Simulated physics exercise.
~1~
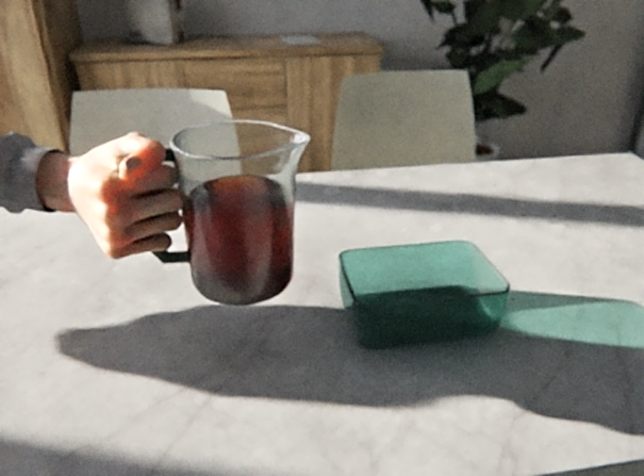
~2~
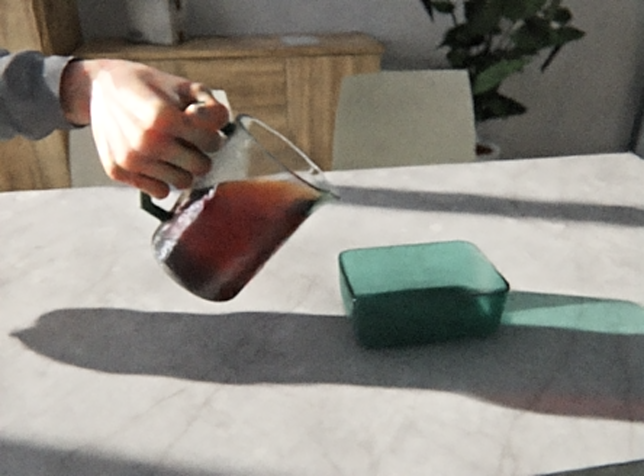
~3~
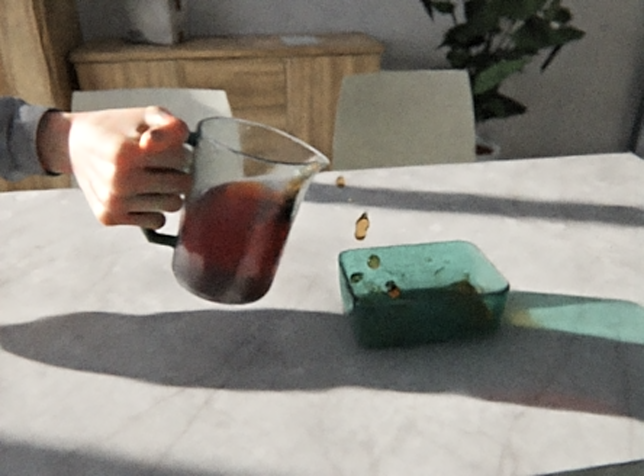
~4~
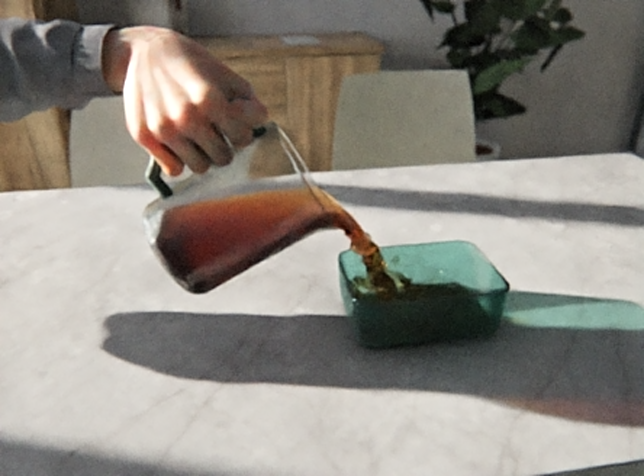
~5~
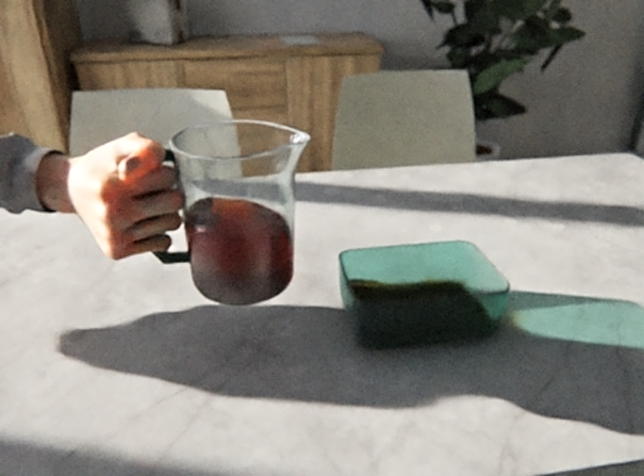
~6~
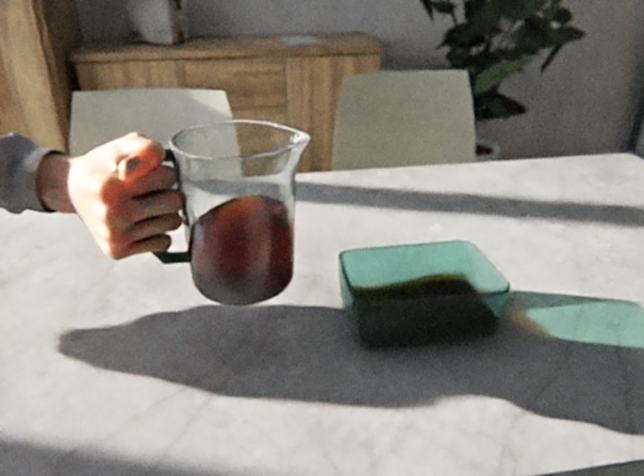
At a marble table, a hand tips a glass jug twice, partly filling a green box.
